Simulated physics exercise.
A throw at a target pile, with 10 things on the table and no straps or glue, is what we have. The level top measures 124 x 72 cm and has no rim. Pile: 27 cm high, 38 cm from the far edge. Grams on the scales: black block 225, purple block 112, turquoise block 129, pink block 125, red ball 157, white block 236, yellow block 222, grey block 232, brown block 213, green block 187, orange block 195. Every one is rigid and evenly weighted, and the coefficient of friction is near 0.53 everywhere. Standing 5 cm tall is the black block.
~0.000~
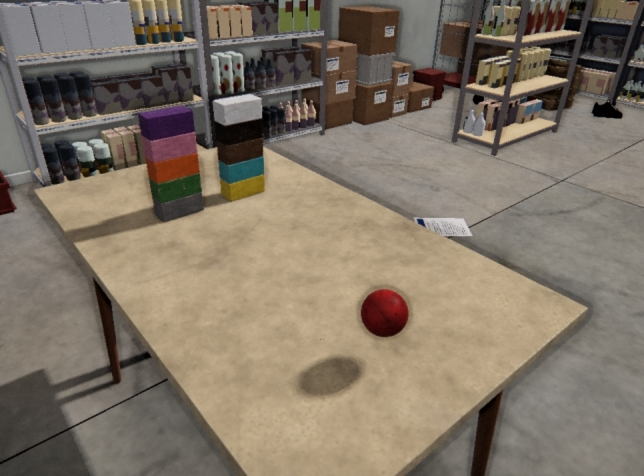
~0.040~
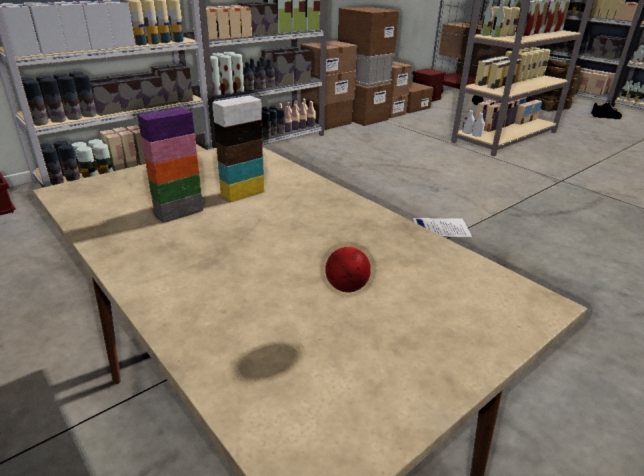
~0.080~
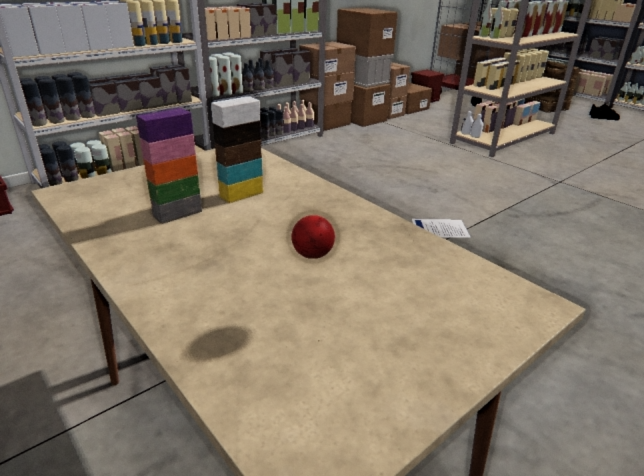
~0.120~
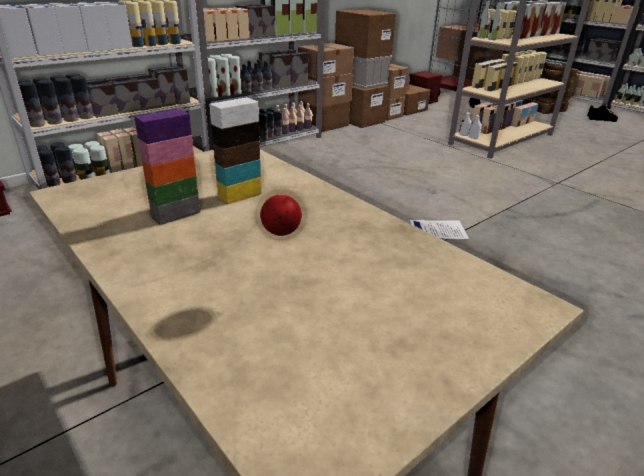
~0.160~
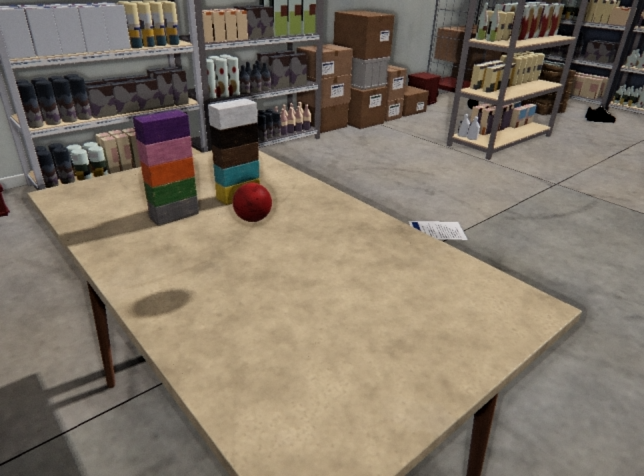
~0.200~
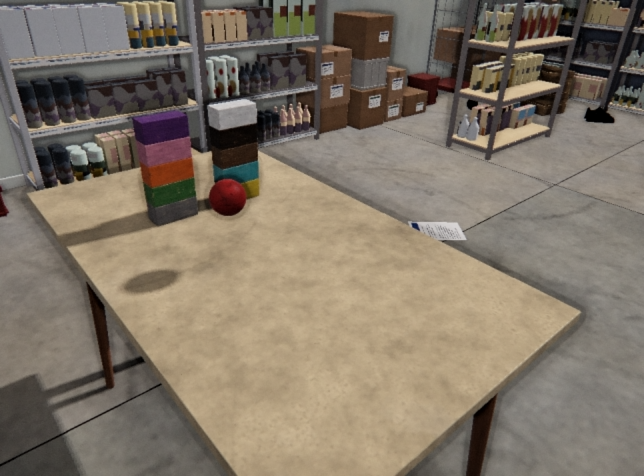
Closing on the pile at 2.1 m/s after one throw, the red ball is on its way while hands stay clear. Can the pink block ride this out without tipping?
It is still on its base.
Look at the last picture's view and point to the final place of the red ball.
End position: Roughly (179, 212).
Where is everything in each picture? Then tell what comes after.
In the first frame, 63 cm short of the pile; red ball (385, 313); pink block (170, 144).
In the second frame, 54 cm short of the pile; red ball (348, 270); turquoise block (241, 168).
In the third frame, 46 cm short of the pile; red ball (313, 237); yellow block (241, 187).
In the fourth frame, 38 cm short of the pile; red ball (281, 215); brown block (237, 152).
In the fifth frame, 29 cm short of the pile; red ball (252, 202); orange block (168, 169).
In the sixth frame, 21 cm short of the pile; red ball (228, 198); pink block (165, 149).
After 0.30 s, red ball near (183, 212).
After 0.40 s, red ball near (180, 211).
In the end (1.0 s), all 10 under 4 cm from the start. At the end, from the last picture's camera, pink block near (163, 148).
